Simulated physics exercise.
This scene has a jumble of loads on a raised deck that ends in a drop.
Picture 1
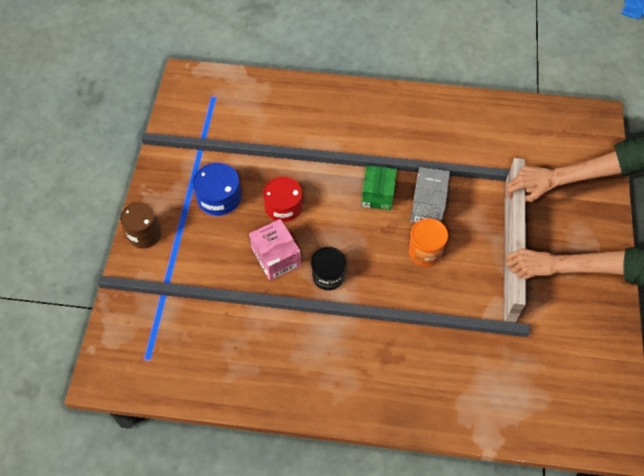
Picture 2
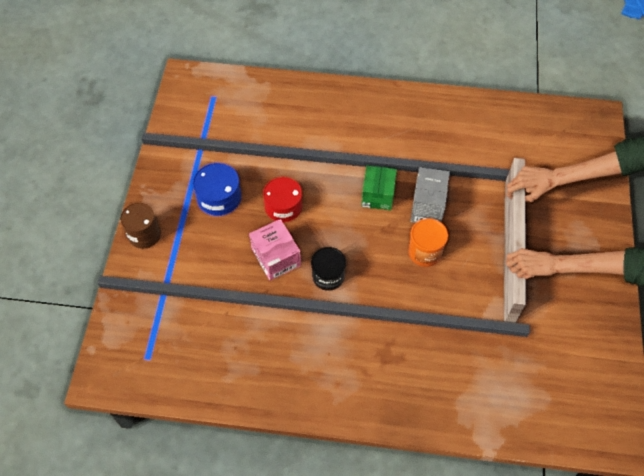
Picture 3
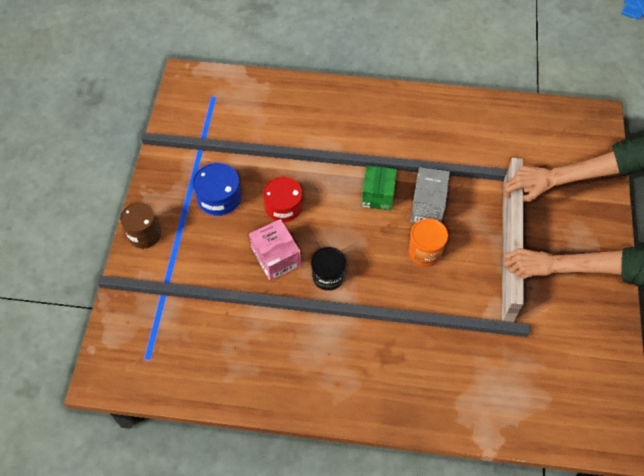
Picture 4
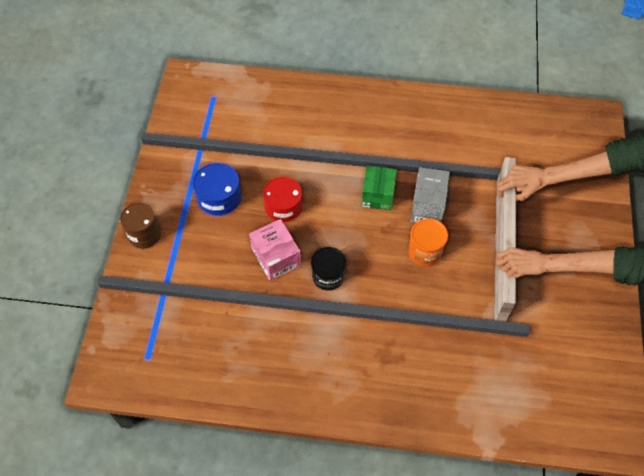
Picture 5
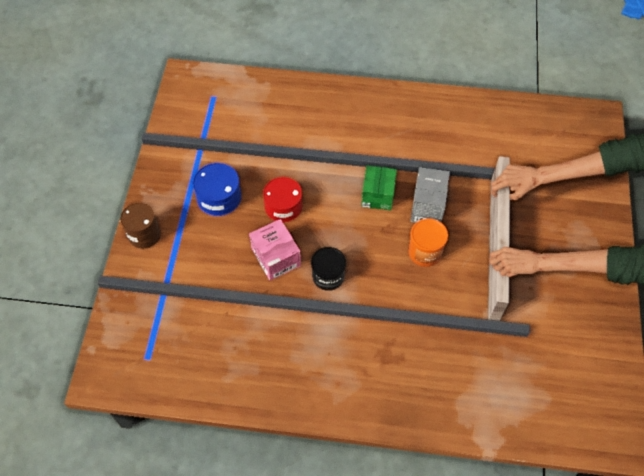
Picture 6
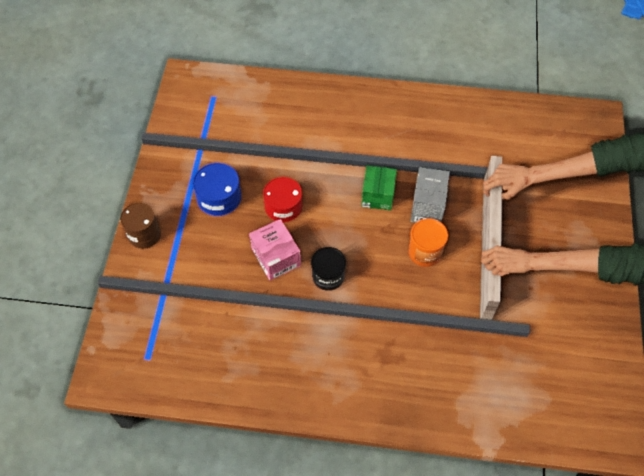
A wooden tabletop on a grey concrete floor is seen from above at a slight tilt, the view staying still. Between two dark rails sit a brown canister left of a blue tape line, a blue canister by it, then red, pink, black, green, grey and orange items towards the right. Two hands hold a pale plank at the right and, after barely moving, slide it slowly a short way left, touching nothing else.
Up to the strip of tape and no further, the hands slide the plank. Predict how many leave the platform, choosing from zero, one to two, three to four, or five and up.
The drop will claim one or two of them.
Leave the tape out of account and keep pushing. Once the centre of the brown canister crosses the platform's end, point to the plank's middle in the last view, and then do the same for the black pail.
Middle approx. at (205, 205), then approx. at (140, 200).
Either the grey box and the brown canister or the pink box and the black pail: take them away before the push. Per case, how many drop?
Fallen: 0 in the first try, 1 in the other.
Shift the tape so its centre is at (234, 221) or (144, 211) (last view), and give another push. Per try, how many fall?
First 0, second 5.
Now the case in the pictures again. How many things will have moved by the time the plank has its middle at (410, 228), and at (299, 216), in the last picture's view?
The number moved is 3 and then 7.
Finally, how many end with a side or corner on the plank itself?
All in all, 3.
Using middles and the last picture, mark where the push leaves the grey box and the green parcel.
You'll see the grey box at (176, 169), with the green parcel at (149, 161).
Early on, none off yet; brown canister at rest near (141, 226); blue canister at rest near (218, 189); red canister at rest near (283, 200).
Finally, the number that fall off is one or two; lost, blue canister and brown canister.
